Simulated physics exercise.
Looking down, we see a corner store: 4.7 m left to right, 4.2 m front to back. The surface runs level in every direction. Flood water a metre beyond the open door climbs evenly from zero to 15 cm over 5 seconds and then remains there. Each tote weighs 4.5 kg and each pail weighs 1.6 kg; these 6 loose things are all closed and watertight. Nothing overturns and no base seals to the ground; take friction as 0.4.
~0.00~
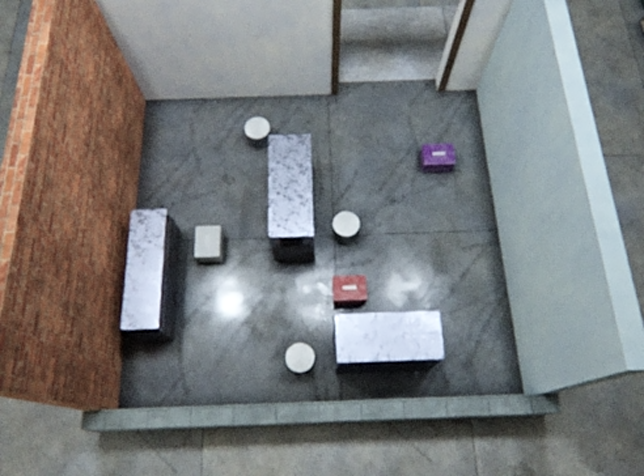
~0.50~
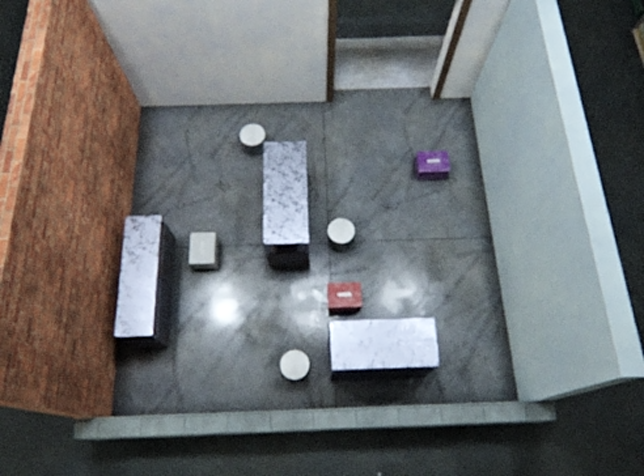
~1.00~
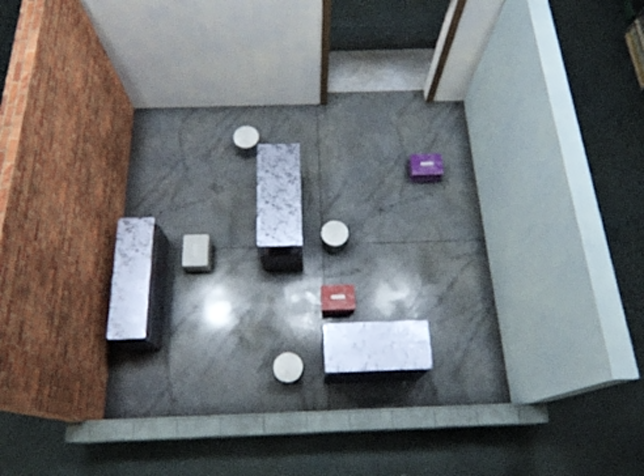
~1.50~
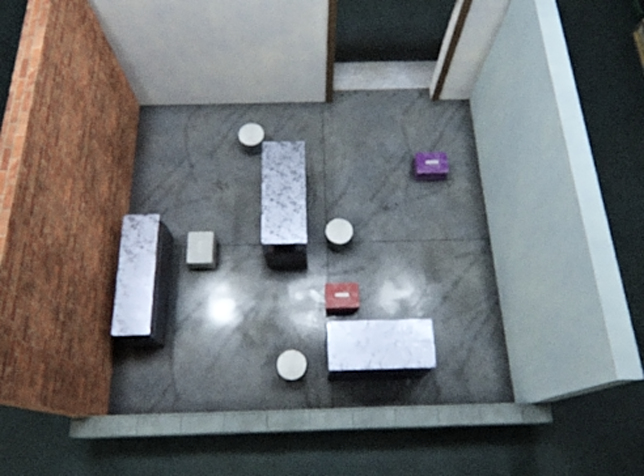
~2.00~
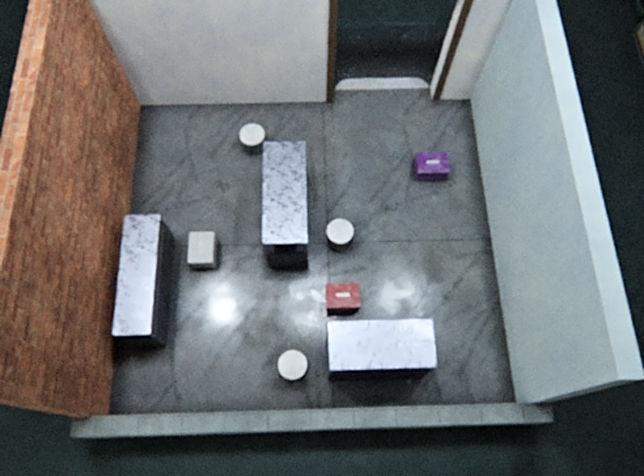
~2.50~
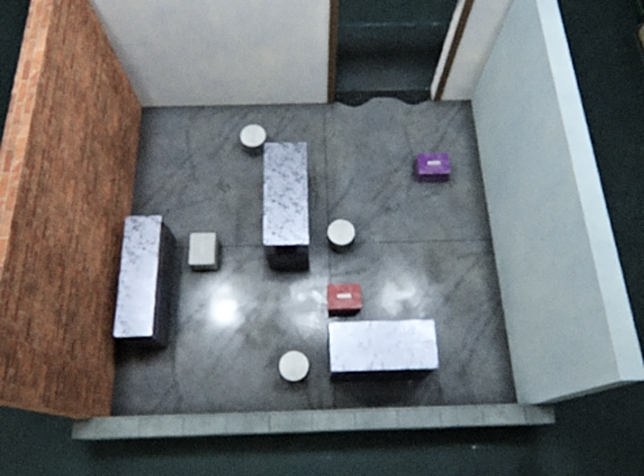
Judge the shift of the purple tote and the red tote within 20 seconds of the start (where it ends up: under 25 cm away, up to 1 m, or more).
Outcome: The purple tote is far from its start, the red tote is far from its start.
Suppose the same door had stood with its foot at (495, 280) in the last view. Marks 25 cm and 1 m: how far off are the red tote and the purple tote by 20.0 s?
Red tote: Long trip; purple tote: Small shift.
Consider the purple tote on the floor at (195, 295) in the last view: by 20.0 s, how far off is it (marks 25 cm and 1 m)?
Looks like it is swept a long way.
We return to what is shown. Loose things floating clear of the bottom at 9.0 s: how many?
By my count, 1.
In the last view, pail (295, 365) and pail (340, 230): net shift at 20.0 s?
140 cm and 300 cm respectively.
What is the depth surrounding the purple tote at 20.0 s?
Depth: About 9 cm.
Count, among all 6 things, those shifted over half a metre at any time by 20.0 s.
That makes 6.
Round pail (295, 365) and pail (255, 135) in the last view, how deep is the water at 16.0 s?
Depths: Near 10 cm, then near 4 cm.
After 4.0 s the purple tote is near (434, 163), 0.0 m from its start, aground; the red tote is near (344, 296), 0.0 m from its start, aground; 0 afloat.
After 9.0 s the purple tote is near (487, 392), 2.9 m from its start, afloat; the red tote is near (246, 363), 1.4 m from its start, aground; 1 afloat.
After 16.0 s the purple tote is near (197, 329), 3.6 m from its start, afloat; the red tote is near (121, 386), 2.7 m from its start, afloat; 6 afloat.
After 20.0 s the purple tote is near (237, 128), 2.6 m from its start, afloat; the red tote is near (121, 386), 2.7 m from its start, afloat; 6 afloat.
